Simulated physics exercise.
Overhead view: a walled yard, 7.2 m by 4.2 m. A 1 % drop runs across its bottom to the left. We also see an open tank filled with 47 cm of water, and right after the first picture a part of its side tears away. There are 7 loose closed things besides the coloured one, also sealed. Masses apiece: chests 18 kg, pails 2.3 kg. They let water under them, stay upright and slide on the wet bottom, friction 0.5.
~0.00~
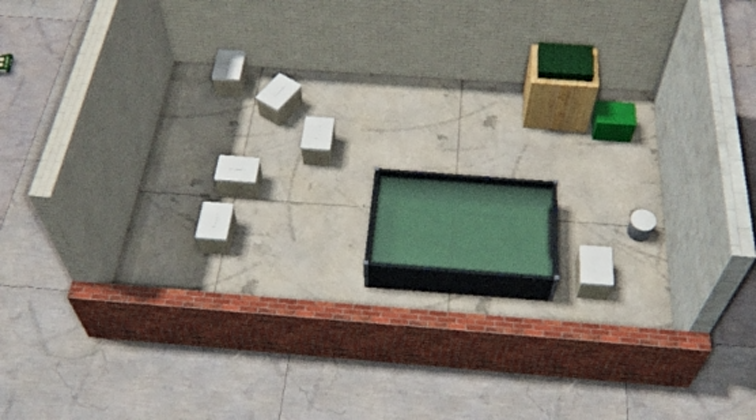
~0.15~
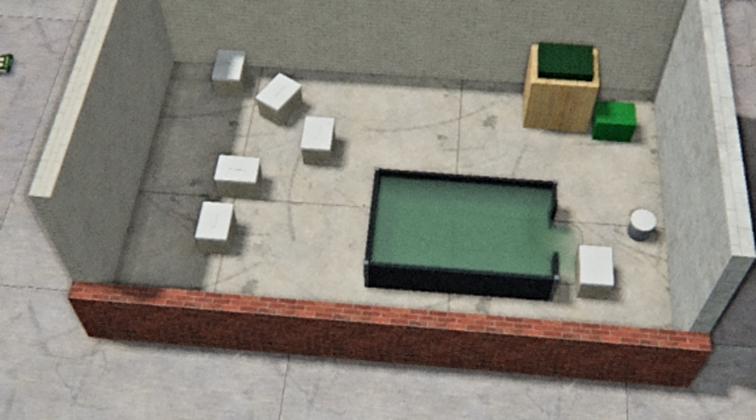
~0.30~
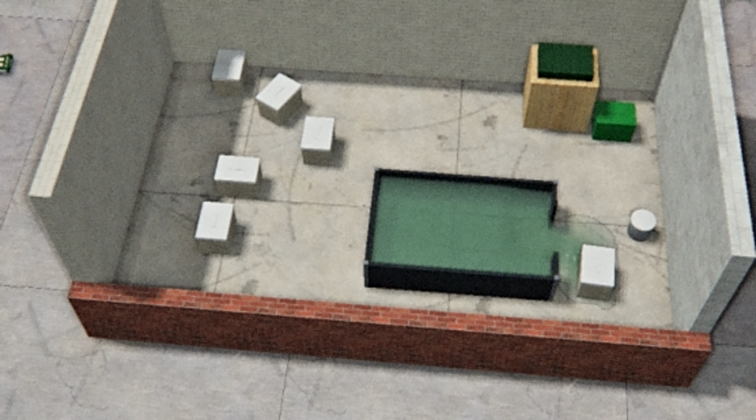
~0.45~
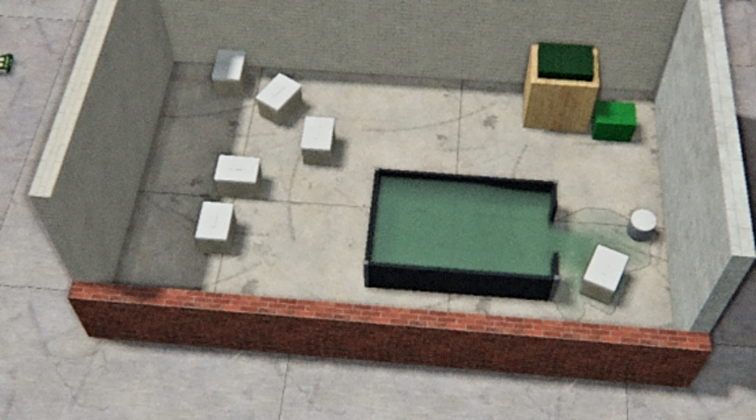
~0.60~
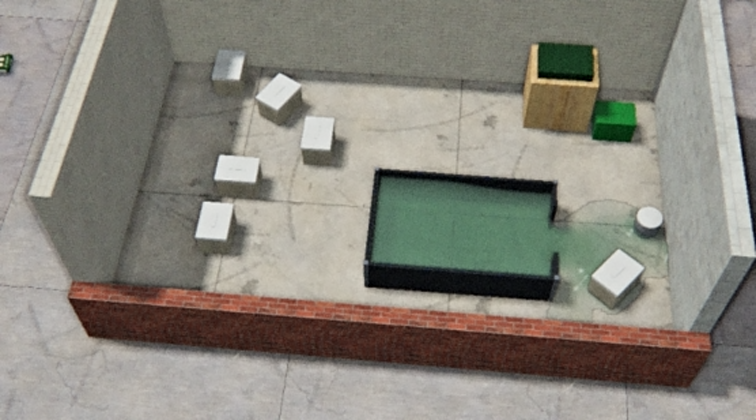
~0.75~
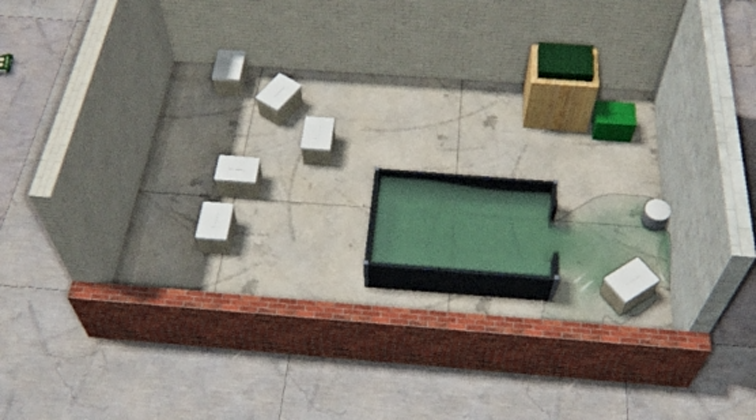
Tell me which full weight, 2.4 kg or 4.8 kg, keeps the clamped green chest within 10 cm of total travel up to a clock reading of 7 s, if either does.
My guess is even the heavier one fails.
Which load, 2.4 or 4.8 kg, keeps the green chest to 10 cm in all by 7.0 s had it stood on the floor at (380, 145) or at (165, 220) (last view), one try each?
At the first place nothing works, and at the second the small mass does it.
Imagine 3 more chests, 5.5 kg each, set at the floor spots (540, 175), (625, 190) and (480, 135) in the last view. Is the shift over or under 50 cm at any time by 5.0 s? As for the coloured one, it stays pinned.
Taking them one by one: Above the mark; above the mark; above the mark.
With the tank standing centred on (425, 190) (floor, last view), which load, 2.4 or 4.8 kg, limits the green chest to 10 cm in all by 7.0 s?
In that case both masses fall short.
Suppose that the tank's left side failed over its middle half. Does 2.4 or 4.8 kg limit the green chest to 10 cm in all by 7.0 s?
In that case the lower weight is enough.
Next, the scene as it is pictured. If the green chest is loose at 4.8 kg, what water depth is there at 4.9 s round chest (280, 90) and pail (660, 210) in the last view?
Around 0 cm and 2 cm.
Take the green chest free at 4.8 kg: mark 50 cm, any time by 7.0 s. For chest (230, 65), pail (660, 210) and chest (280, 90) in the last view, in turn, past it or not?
Well, they come out not exceeding it, exceeding it and not exceeding it, in that order.
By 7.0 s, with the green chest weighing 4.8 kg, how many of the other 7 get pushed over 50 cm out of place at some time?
2.
After 1.4 s the green chest would be 0 cm from its start with 2.4 kg and 0 cm from its start with 4.8 kg; 0 cm of water round it then.
After 3.1 s the green chest would be 47 cm from its start with 2.4 kg and 42 cm from its start with 4.8 kg; 15 cm of water round it then.
After 4.9 s the green chest would be 30 cm from its start with 2.4 kg and 7 cm from its start with 4.8 kg; 14 cm of water round it then.
After 7.0 s the green chest would be 28 cm from its start with 2.4 kg and 75 cm from its start with 4.8 kg; 9 cm of water round it then.
